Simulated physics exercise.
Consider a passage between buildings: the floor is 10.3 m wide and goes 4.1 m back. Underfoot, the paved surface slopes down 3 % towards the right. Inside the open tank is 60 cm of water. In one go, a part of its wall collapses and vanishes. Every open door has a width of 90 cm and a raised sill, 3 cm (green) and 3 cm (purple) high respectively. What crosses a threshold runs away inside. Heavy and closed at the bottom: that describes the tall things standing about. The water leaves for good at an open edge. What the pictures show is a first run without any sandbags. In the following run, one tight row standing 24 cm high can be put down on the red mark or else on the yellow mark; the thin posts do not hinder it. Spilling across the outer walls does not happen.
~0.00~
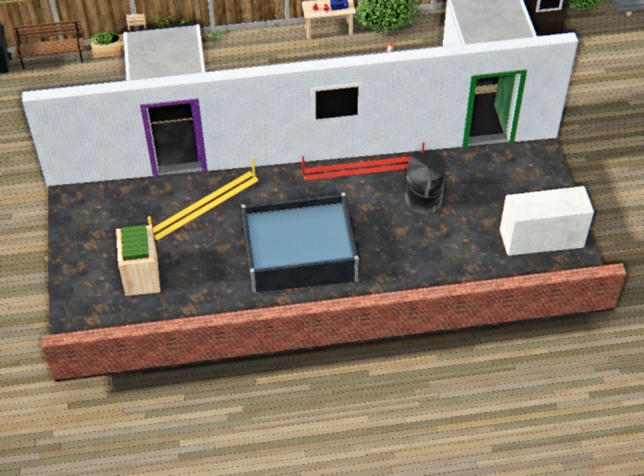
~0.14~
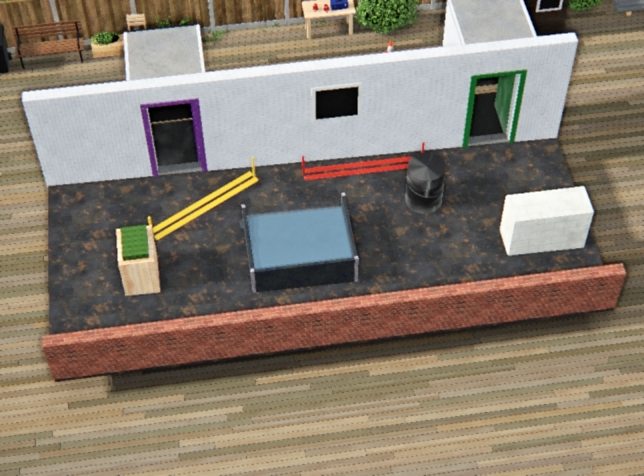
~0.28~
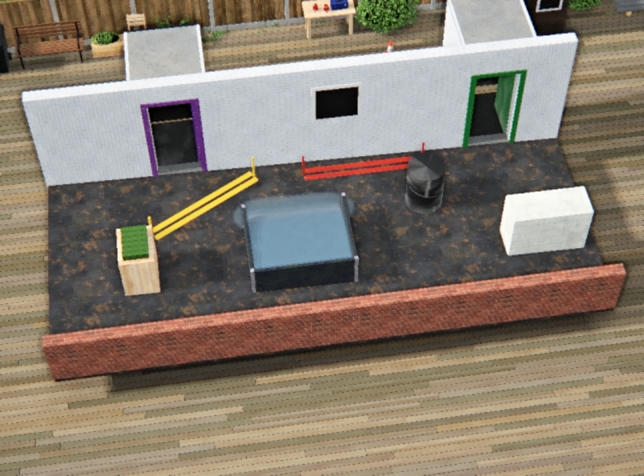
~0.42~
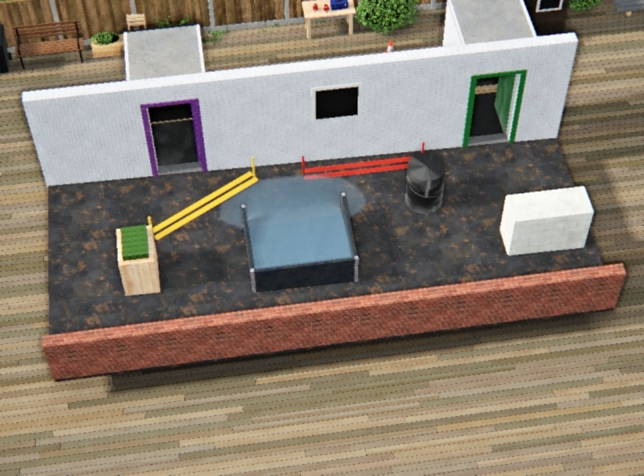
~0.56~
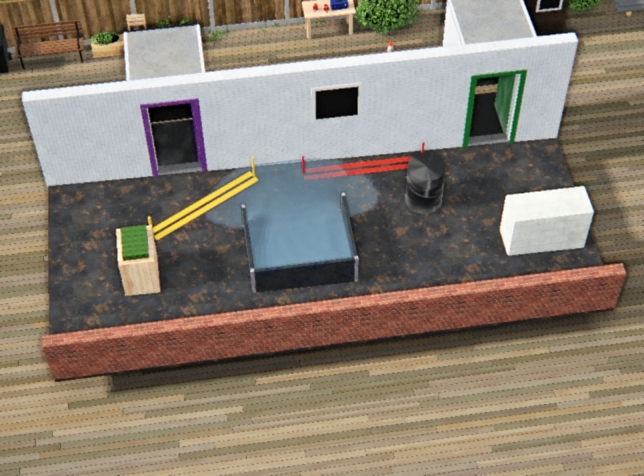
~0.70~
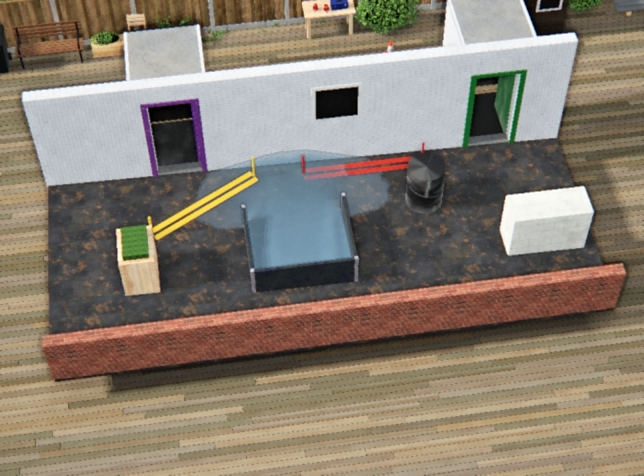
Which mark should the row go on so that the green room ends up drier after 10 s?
On the red mark.
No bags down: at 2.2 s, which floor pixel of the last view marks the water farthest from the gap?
(522, 145).
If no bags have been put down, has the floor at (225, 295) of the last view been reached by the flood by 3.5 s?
Bone dry.
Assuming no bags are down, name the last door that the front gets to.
The green door.
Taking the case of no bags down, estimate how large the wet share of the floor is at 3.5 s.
Roughly 55 percent.
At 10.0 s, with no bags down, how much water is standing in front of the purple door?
The depth there is around 1.5 cm.
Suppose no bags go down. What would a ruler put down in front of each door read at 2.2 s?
In centimetres, green: 5; purple: 9.
After 1.4 s water covers 15 % of the floor and is deepest (41 cm) near (287, 168) in the run without bags; in at the green door, 0 L with no bags, 0 L with the row on red, 0 L on yellow.
After 2.2 s water covers 25 % of the floor and is deepest (27 cm) near (287, 168) in the run without bags; in at the green door, 0 L with no bags, 0 L with the row on red, 0 L on yellow.
After 3.5 s water covers 55 % of the floor and is deepest (18 cm) near (405, 189) in the run without bags; in at the green door, 2 L with no bags, 1 L with the row on red, 3 L on yellow.
After 6.0 s water covers 60 % of the floor and is deepest (9 cm) near (399, 197) in the run without bags; in at the green door, 15 L with no bags, 3 L with the row on red, 18 L on yellow.
After 10.0 s water covers 55 % of the floor and is deepest (5 cm) near (405, 189) in the run without bags; in at the green door, 19 L with no bags, 5 L with the row on red, 22 L on yellow.
